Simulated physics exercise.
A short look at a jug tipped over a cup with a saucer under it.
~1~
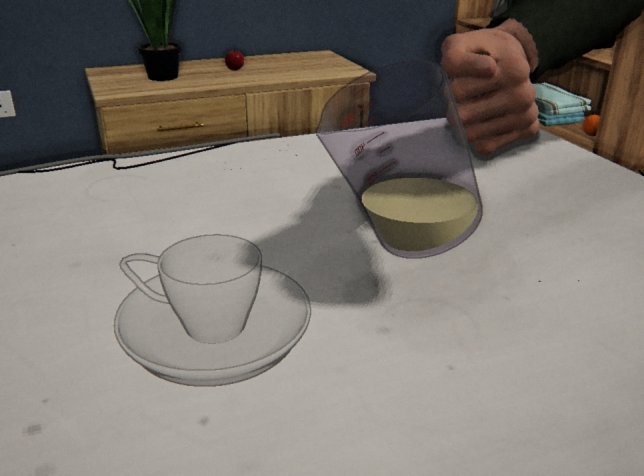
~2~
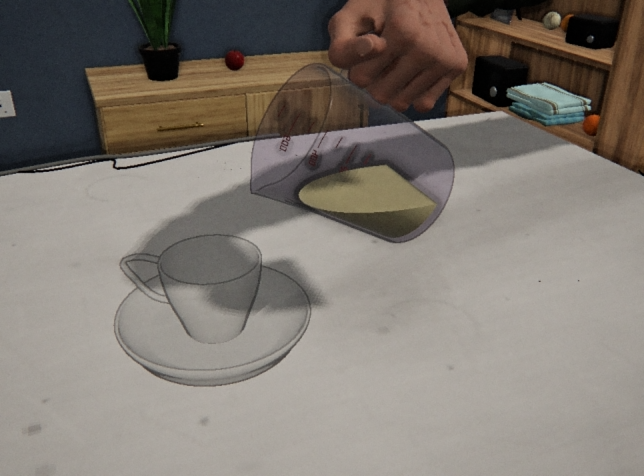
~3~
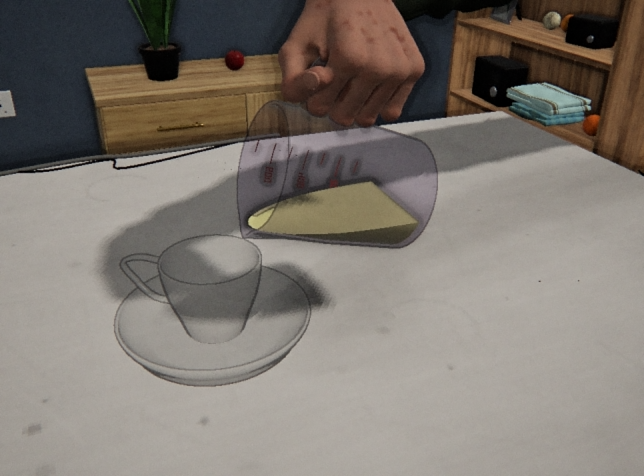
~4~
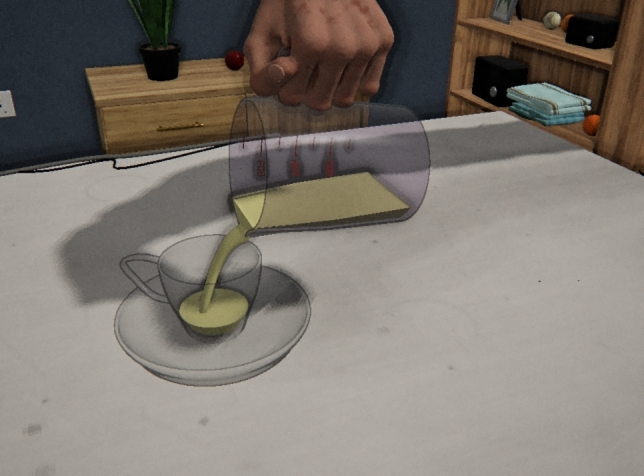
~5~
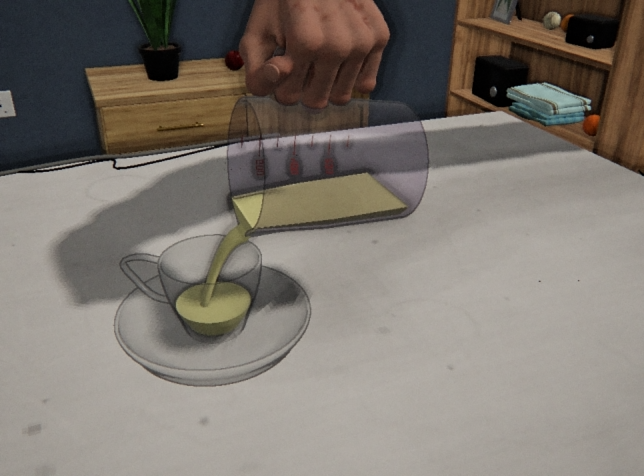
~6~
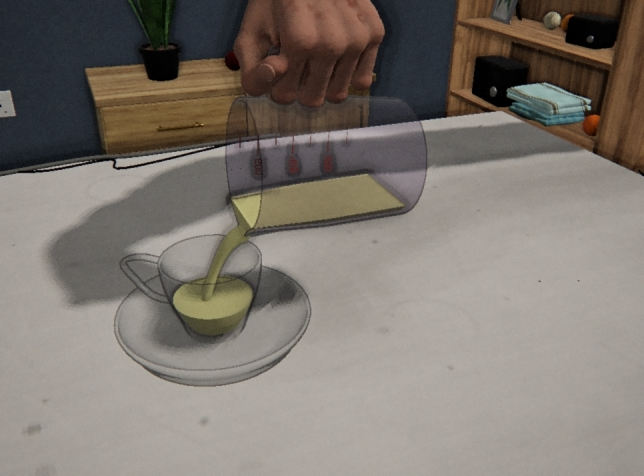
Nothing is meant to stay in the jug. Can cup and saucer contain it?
It stays in the cup.
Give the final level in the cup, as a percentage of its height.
Near 70 in a hundred.
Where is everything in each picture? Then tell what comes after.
The hand lifts the jug; jug (406, 159) tipped 25° with all of its load; cup (213, 290) empty; saucer (240, 372) dry, in the first frame.
The jug is brought over; jug (351, 158) tipped 55° with all of its load; cup (213, 290) empty, in the second frame.
The jug is brought over; jug (333, 180) tipped 70° with all of its load; cup (213, 290) empty, in the third frame.
A stream runs into the cup; jug (322, 165) tipped 85° with about three quarters of its load; cup about a quarter full, surface at (214, 309), in the fourth frame.
A stream runs into the cup; jug (321, 163) tipped 85° with about three quarters of its load; cup (213, 290) about a quarter full, in the fifth frame.
A stream runs into the cup; jug (320, 162) tipped 85° with about two thirds of its load; cup about a third full, surface at (213, 297); saucer (240, 372) dry, in the sixth frame.
Soon after, the cup is about half full; the saucer is dry.
Later, the cup is about two thirds full; the saucer is dry.
In the end, the cup is about two thirds full; the saucer is dry.
